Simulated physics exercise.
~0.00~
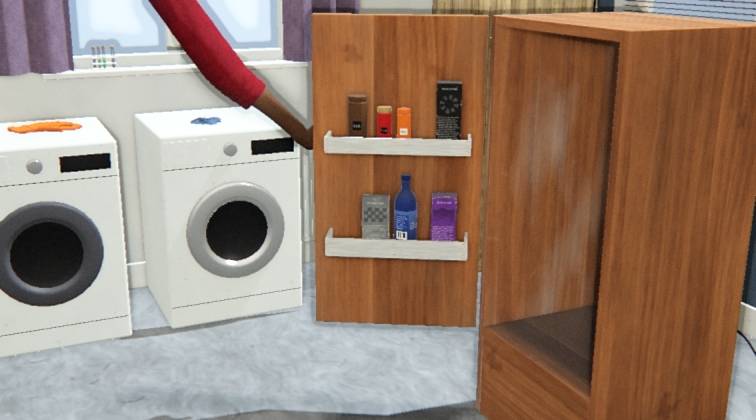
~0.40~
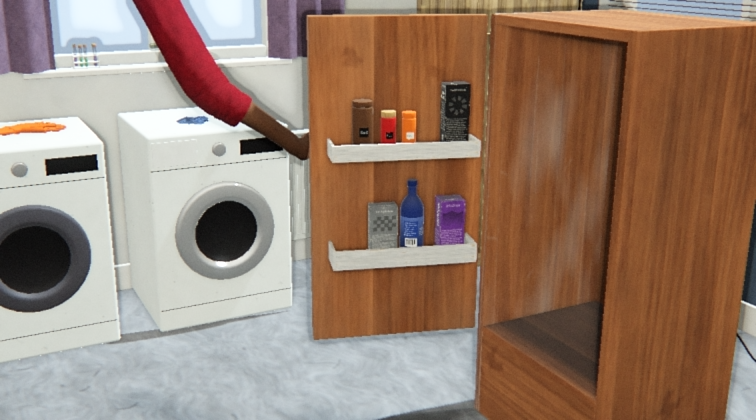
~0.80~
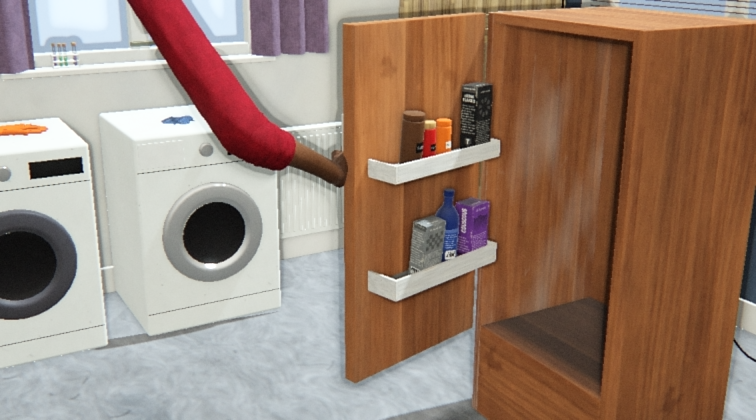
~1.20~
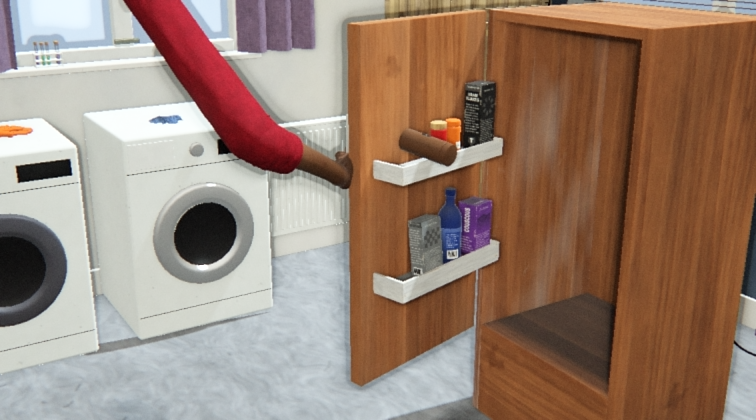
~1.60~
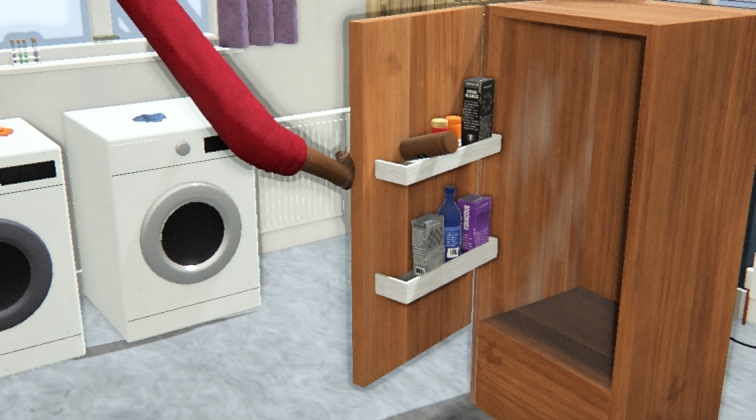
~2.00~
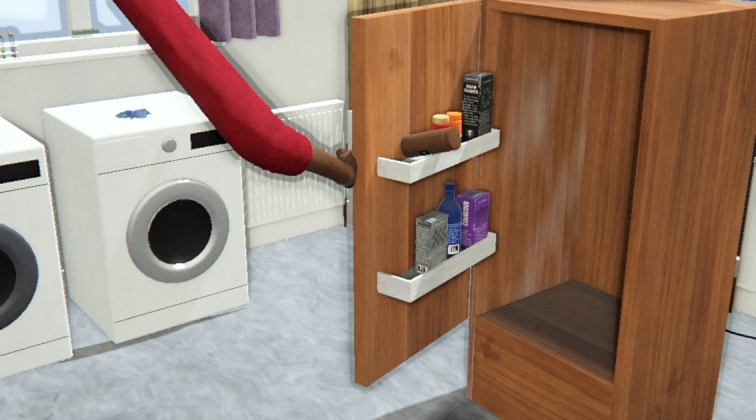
A hand swings a wooden cupboard door partway closed, and a brown jar topples over.
